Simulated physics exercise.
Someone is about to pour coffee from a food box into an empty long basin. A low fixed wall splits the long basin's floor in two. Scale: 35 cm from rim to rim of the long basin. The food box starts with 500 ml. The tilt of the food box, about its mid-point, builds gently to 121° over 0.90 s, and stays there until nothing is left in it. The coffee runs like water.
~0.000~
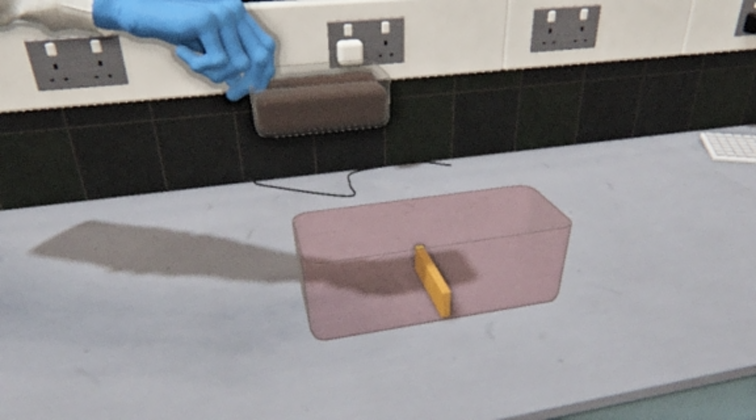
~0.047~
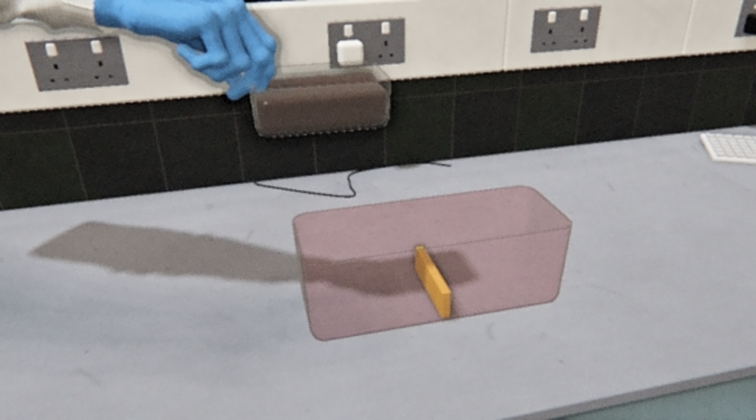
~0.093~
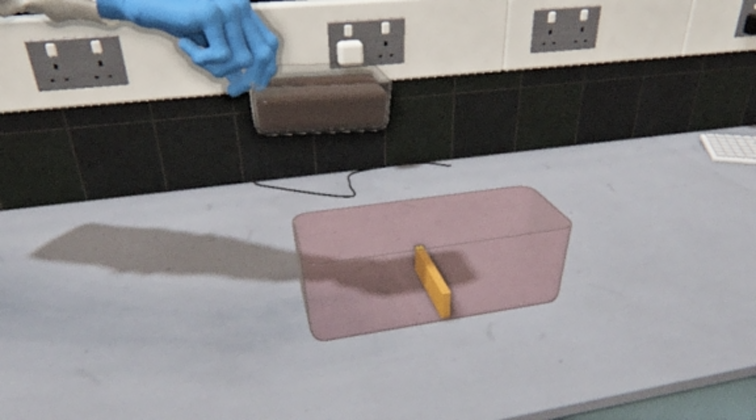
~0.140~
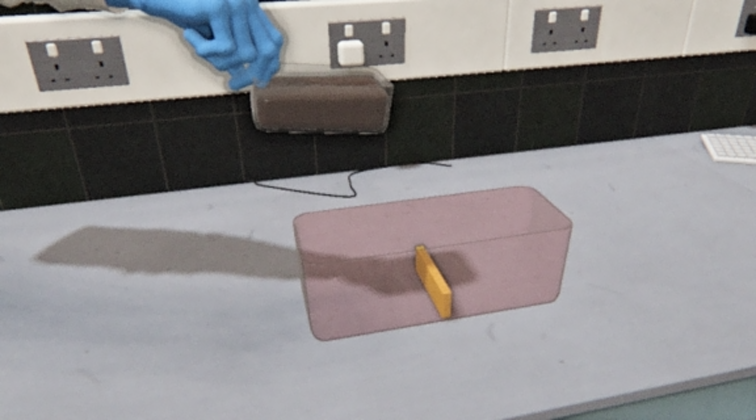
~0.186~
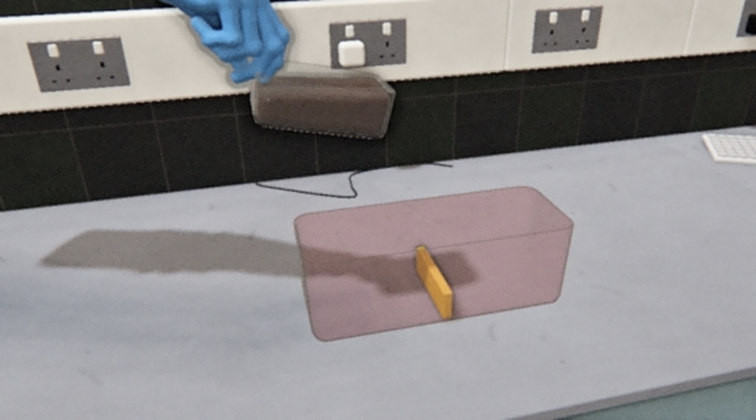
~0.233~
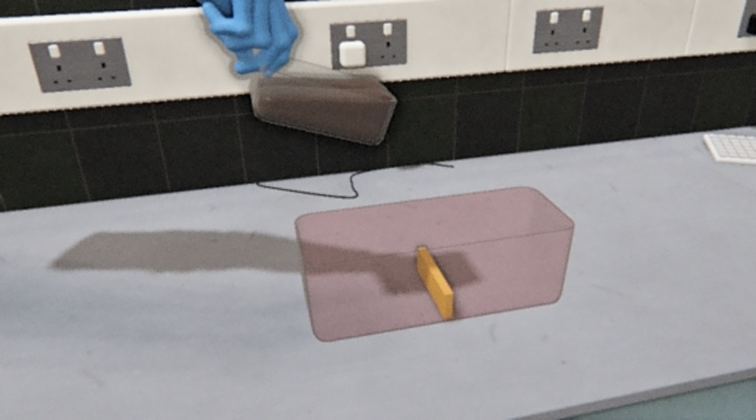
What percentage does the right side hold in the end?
The far part has some 51 per cent.
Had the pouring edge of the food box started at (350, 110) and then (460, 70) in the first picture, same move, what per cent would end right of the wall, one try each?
First 5, then 75 per cent.
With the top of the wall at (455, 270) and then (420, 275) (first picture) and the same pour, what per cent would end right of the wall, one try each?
In turn about 10 and 65 per cent.
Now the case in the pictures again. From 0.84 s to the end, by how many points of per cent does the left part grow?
About 4 per cent.
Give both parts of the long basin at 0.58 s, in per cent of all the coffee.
Left about 6, right about 24.
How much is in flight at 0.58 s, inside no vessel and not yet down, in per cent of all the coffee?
About 58 per cent.
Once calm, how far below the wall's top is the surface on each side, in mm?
Some 32 mm on the left and 28 mm on the right.
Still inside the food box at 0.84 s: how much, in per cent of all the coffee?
Near 1 in a hundred.
By 0.58 s the tilt is 88° and 12 per cent is still to pour, 6 is left of the wall and 24 right of it.
By 0.84 s the tilt is 120° and 1 per cent is still to pour, 38 is left of the wall and 51 right of it.
By 1.11 s the tilt is 121° and 0 per cent is still to pour, 42 is left of the wall and 51 right of it.
By 1.40 s the tilt is 121° and 0 per cent is still to pour, 42 is left of the wall and 51 right of it.
At rest 42 per cent lies left of the wall, 51 right of it and 7 outside.
